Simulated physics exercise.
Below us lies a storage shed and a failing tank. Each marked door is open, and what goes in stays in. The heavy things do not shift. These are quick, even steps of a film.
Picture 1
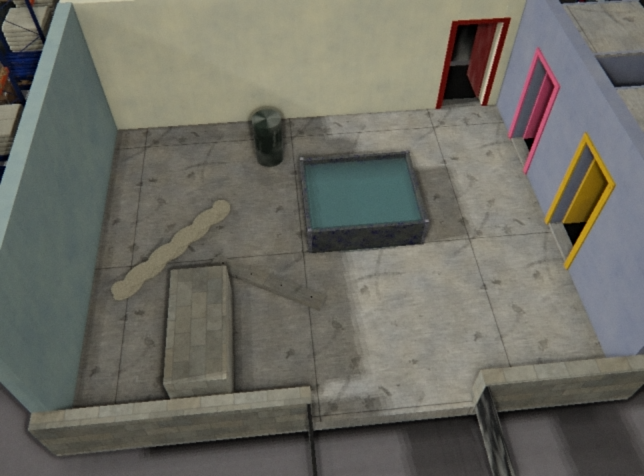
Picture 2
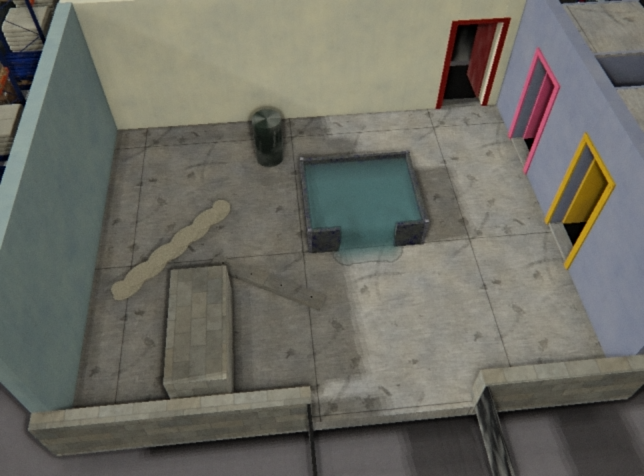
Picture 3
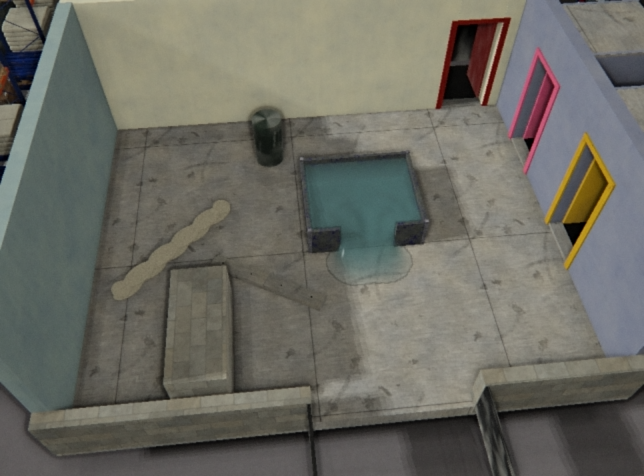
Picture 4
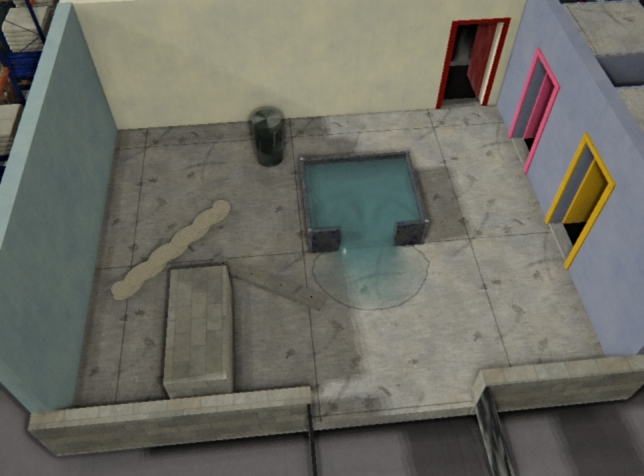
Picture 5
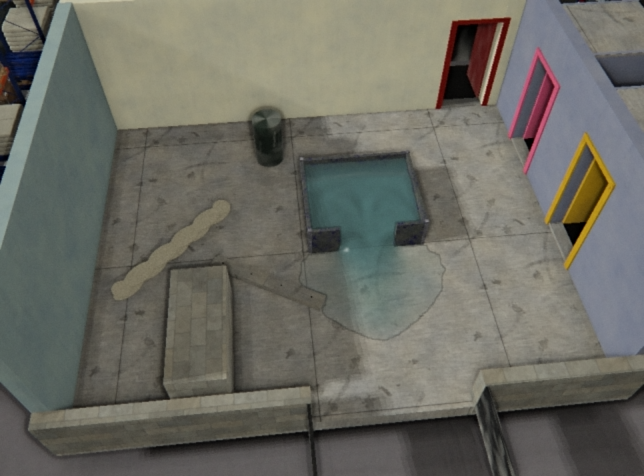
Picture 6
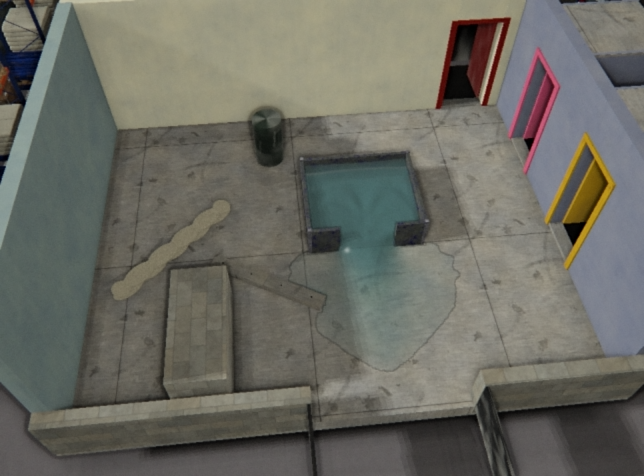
A square tank of blue-green water opened at its front wall, and water poured through the gap, spreading across the gray floor in a widening puddle toward the low wall at the near side.
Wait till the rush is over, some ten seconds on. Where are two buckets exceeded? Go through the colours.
The yellow door holds within the limit; the pink door holds within the limit; the red door holds within the limit.
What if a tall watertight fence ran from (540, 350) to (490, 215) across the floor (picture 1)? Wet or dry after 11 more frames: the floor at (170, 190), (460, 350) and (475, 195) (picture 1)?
In turn: Not flooded, wet, dry.
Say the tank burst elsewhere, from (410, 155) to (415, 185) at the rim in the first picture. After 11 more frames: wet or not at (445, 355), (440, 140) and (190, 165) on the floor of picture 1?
As listed: Dry, under water, dry.
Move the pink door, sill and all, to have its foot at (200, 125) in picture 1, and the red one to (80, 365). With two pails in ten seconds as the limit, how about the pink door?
My reading: The pink door takes less.
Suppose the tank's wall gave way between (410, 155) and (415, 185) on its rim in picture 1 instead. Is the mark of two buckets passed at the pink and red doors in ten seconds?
One by one: Pink takes more, red goes over.
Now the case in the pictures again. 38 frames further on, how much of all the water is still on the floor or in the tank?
Roughly 60 per cent.
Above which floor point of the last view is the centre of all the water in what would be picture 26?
Roughly at (376, 260).
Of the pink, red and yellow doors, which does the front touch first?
The one in yellow.
A moment on, water covers 15 % of the floor; the yellow door not reached, the pink door not reached, the red door not reached.
Next, water covers 25 % of the floor; the yellow door not reached, the pink door not reached, the red door not reached.
Then, water covers 25 % of the floor; the yellow door not reached, the pink door not reached, the red door not reached.
Later, water covers 40 % of the floor; the yellow door wet at the sill, nothing in, the pink door not reached, the red door not reached.
In the end, water covers 55 % of the floor; the yellow door wet at the sill, nothing in, the pink door wet at the sill, nothing in, the red door wet at the sill, nothing in.
